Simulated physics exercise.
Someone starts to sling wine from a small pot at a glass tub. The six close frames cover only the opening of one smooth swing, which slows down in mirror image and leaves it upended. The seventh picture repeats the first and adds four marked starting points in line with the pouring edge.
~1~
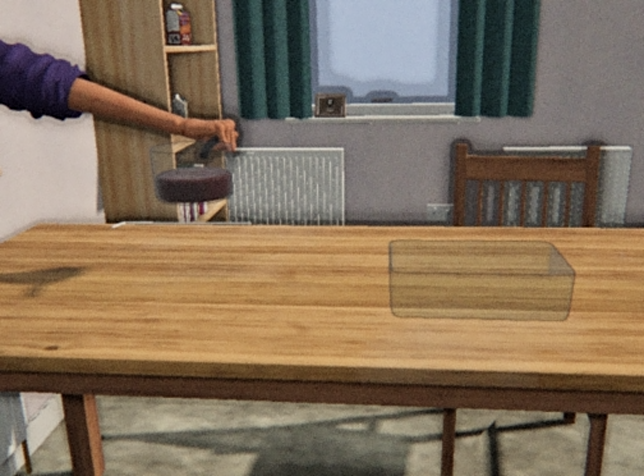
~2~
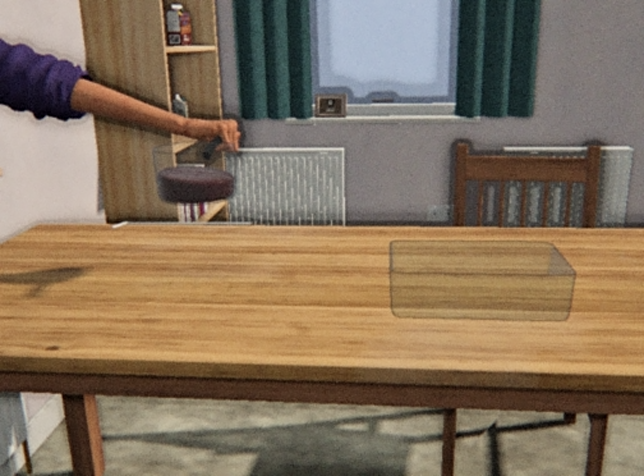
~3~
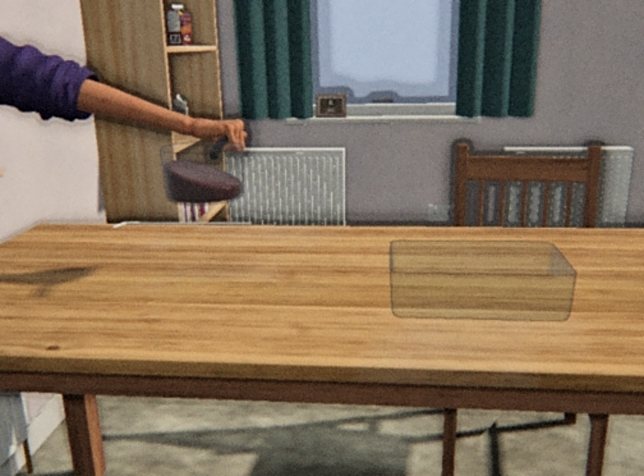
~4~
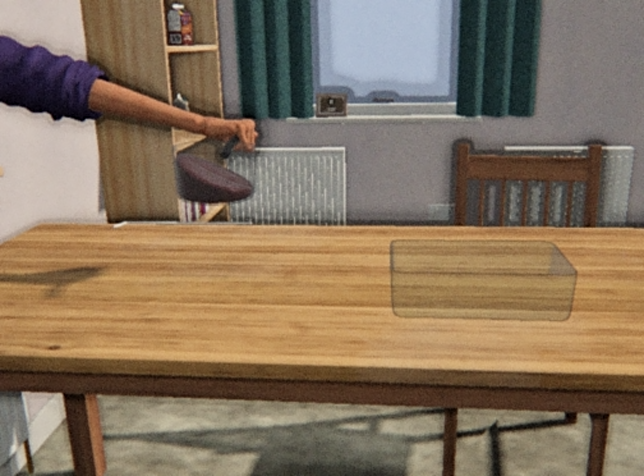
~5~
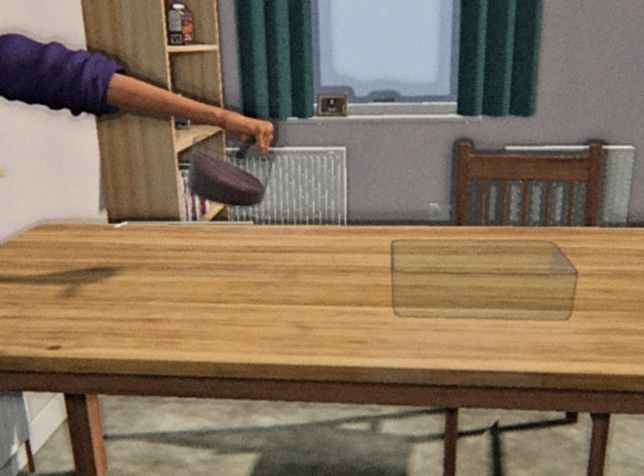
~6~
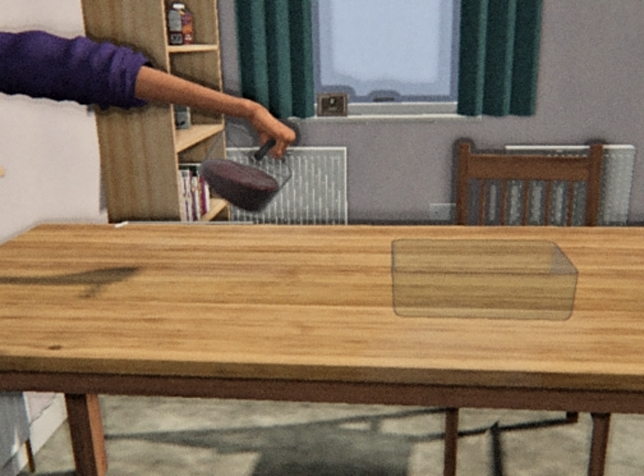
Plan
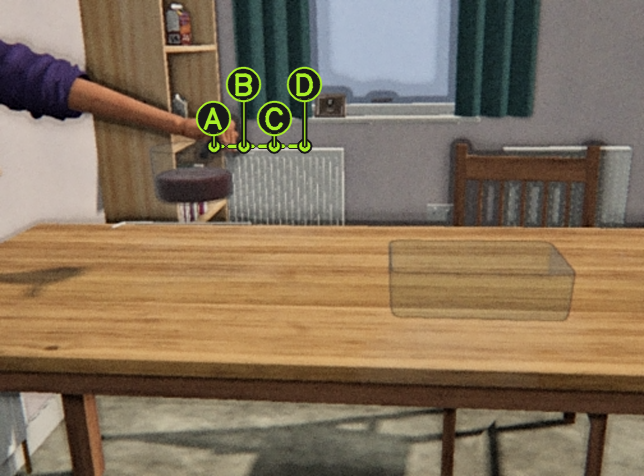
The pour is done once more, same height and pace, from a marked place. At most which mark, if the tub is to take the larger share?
Dot C.
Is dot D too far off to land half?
No, not at all.
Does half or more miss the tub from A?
Yes, that goes wrong.
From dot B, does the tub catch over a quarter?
No.
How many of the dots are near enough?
Two of the four.
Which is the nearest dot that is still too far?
The answer is B.
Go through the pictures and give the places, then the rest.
Upright, lip at (229, 146); tub from (390, 315) to (568, 319); nothing has left yet, in the first frame.
Upright, lip at (232, 146); nothing has left yet, in the second frame.
Upright, lip at (240, 146); nothing has left yet, in the third frame.
Upright, lip at (253, 147); nothing has left yet, in the fourth frame.
Tipped about 15°, lip at (272, 156); nothing has left yet, in the fifth frame.
Tipped about 38°, lip at (290, 175); nothing has left yet, in the sixth frame.
On the marked copy, A at (213, 146); B at (243, 146); C at (274, 146); D at (304, 146).
If A is chosen, about 0 % lands in the tub, 98 % falls short.
If B is chosen, about 12 % lands in the tub, 84 % falls short and 4 % goes beside or beyond.
If C is chosen, about 76 % lands in the tub, 12 % falls short and 12 % goes beside or beyond.
If D is chosen, about 84 % lands in the tub, 3 % falls short and 13 % goes beside or beyond.
